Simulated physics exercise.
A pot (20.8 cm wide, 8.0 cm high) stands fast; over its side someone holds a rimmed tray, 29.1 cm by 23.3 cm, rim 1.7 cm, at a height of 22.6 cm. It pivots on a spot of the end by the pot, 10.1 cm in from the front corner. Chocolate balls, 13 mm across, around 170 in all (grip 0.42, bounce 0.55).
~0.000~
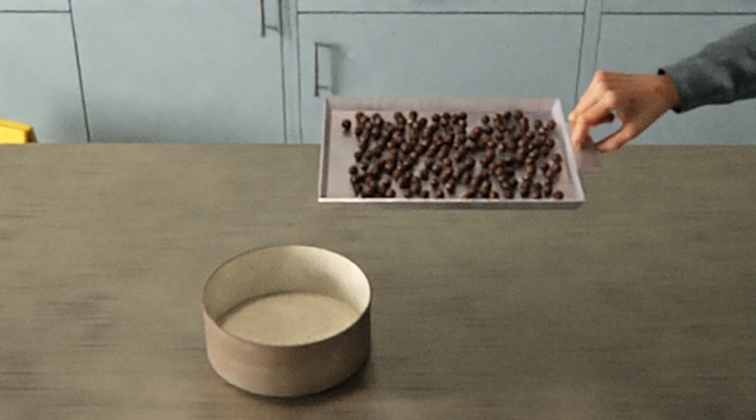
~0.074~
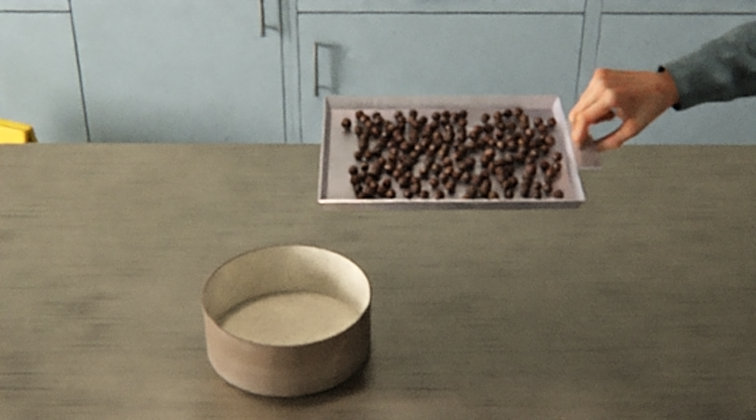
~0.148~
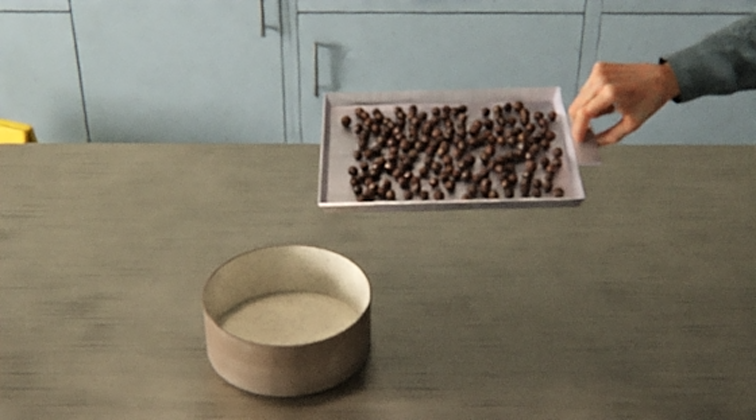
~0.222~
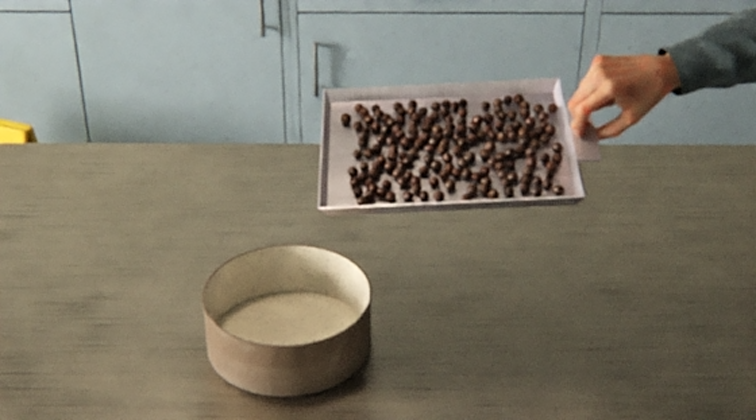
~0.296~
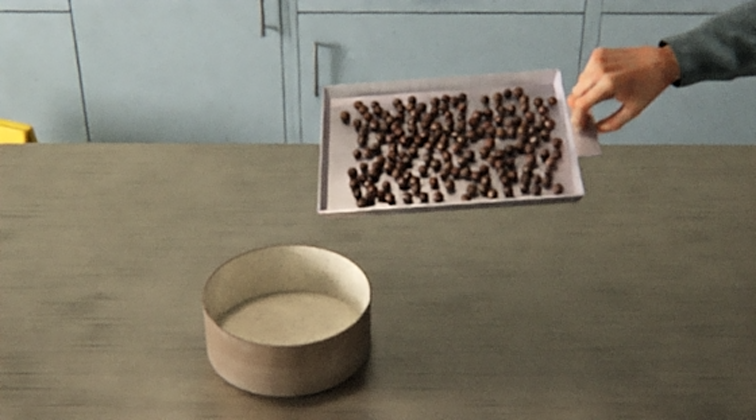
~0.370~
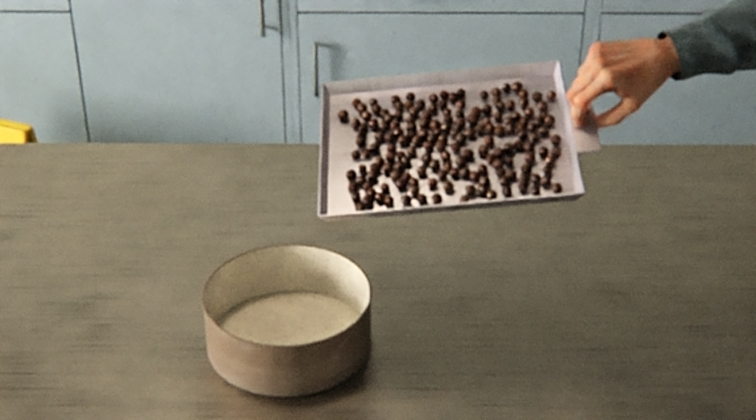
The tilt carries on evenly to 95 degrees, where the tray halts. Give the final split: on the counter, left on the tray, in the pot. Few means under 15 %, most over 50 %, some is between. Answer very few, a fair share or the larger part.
Counter a fair share, tray very few, pot the larger part.
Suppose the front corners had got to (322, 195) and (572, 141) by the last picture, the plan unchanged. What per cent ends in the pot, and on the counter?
Pot 40, counter 60.
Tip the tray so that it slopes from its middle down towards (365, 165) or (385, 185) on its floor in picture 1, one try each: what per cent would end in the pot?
Some 80 and 90 per cent.
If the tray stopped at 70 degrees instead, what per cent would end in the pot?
In that case some 65 per cent.
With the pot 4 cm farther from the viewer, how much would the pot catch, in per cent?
In that case some 40 per cent.
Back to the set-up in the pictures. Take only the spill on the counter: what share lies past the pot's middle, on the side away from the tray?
Some 10 per cent.
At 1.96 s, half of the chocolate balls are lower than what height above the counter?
About 2 cm.
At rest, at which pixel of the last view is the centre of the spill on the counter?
Around (399, 395).
After 1.32 s, tilt 51 degrees; the tray holds 100 %, the pot 0 %.
After 1.96 s, tilt 76 degrees; the tray holds 10 %, the pot 50 %.
After 2.64 s, tilt 95 degrees; the tray holds 0 %, the pot 65 %.
At rest (2.9 s), counter 35 %, tray 0 %, pot 65 %.
